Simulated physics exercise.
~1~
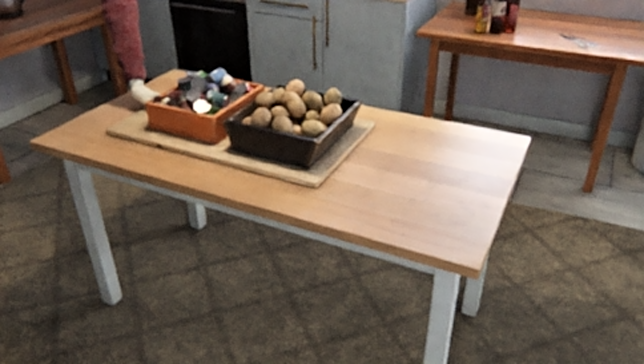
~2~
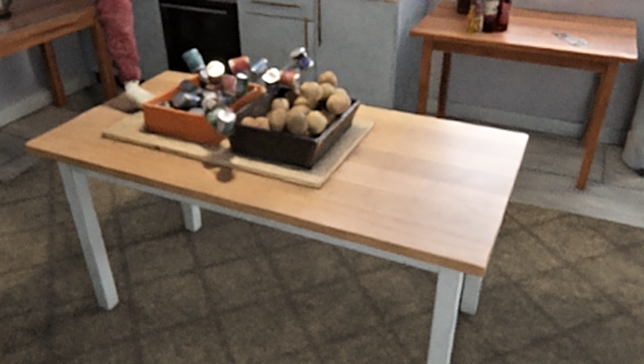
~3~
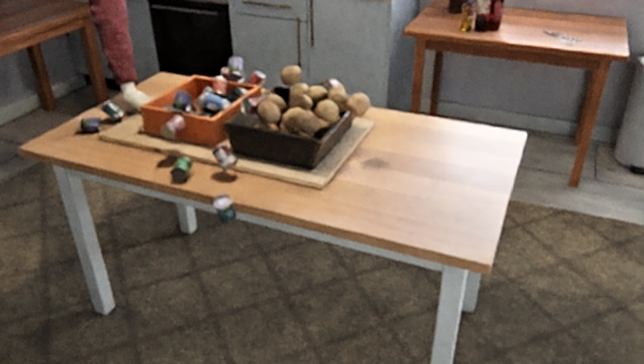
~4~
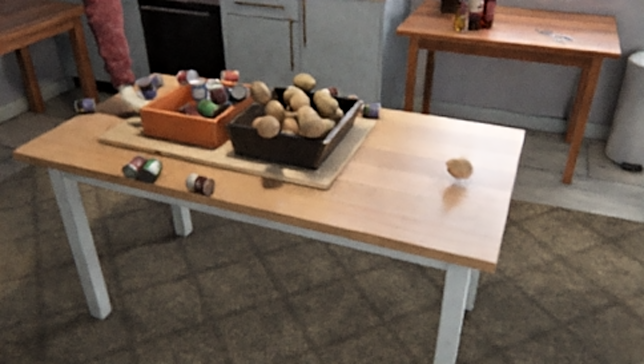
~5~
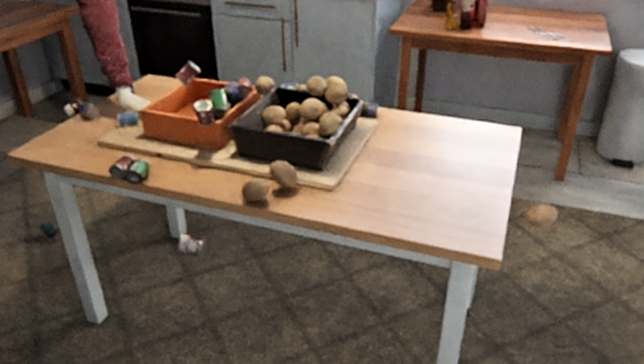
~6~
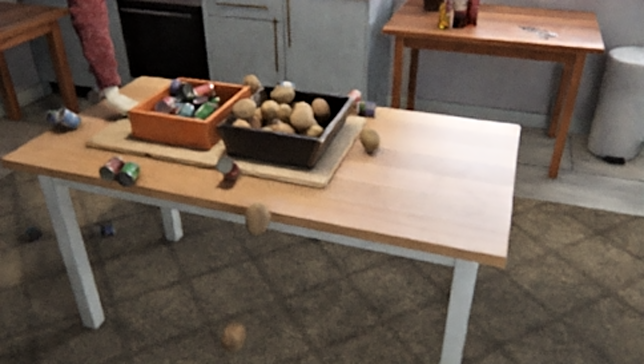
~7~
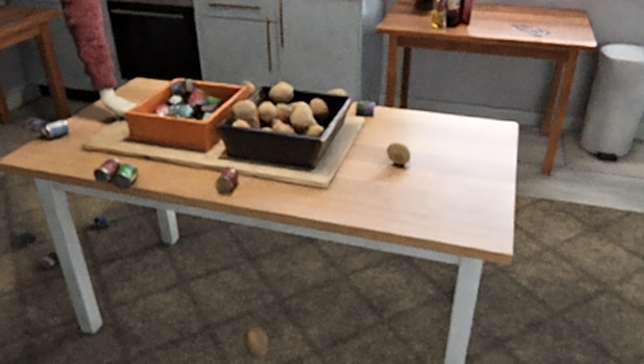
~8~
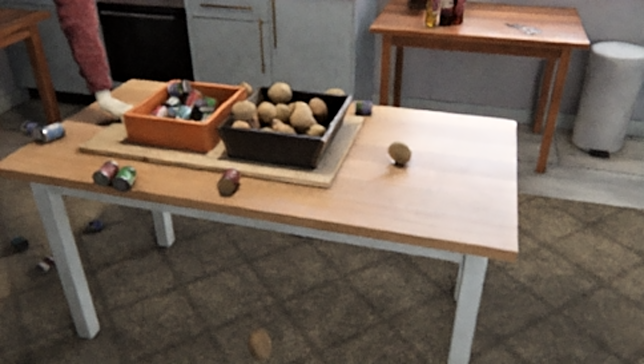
An arm shakes two crates on a table, and tins and potatoes tumble out.
